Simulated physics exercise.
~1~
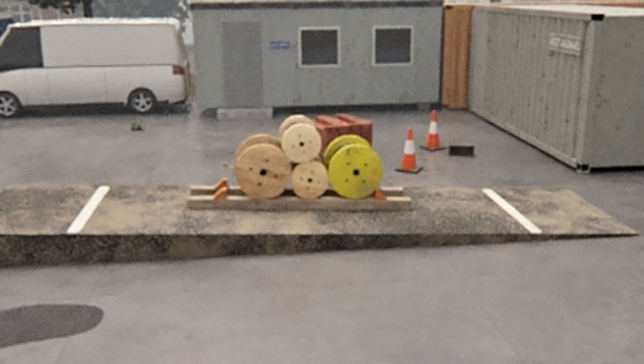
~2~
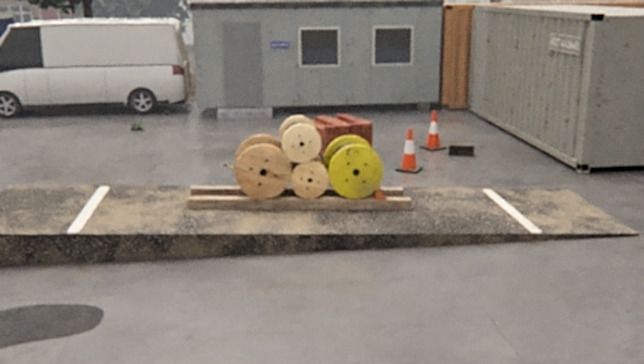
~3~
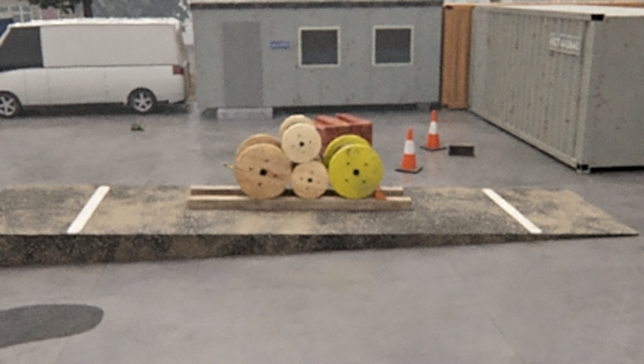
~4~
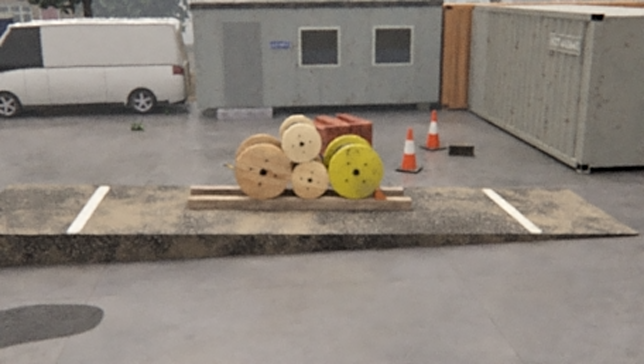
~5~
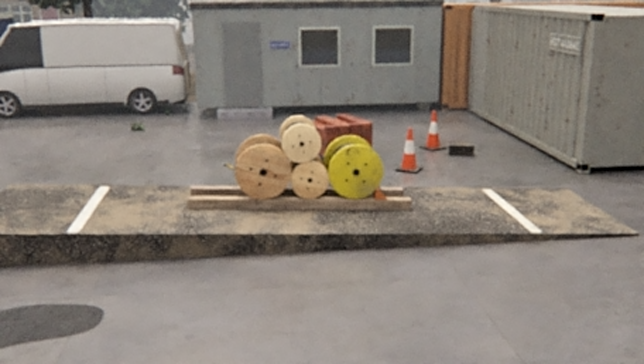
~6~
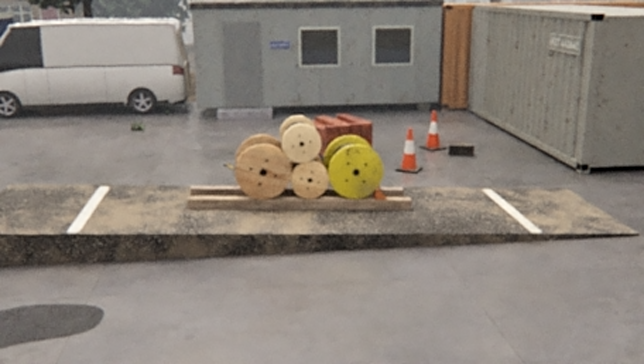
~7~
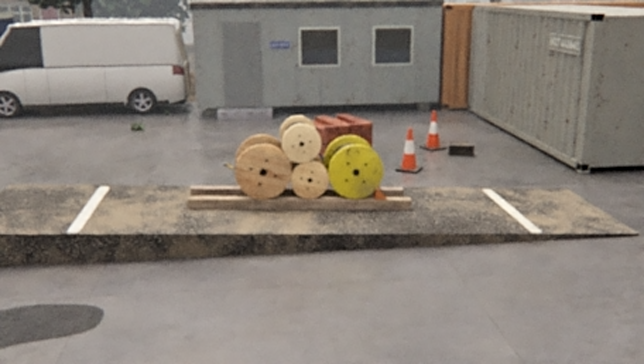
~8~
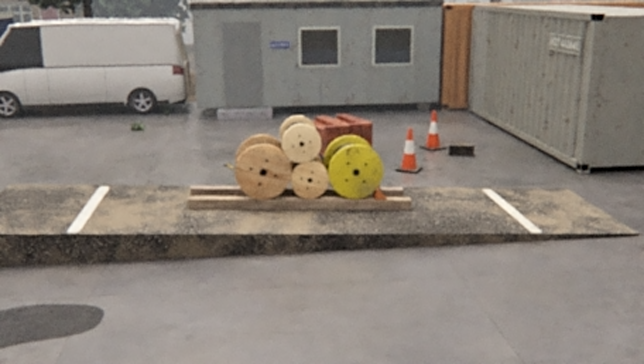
The footage shows three tan cable reels and a yellow one stacked on wooden bearers on a gravelly pad between two white lines. The small orange chock at the left disappears early on, yet the stack stays still, and the yellow reel ends resting on the bearers.
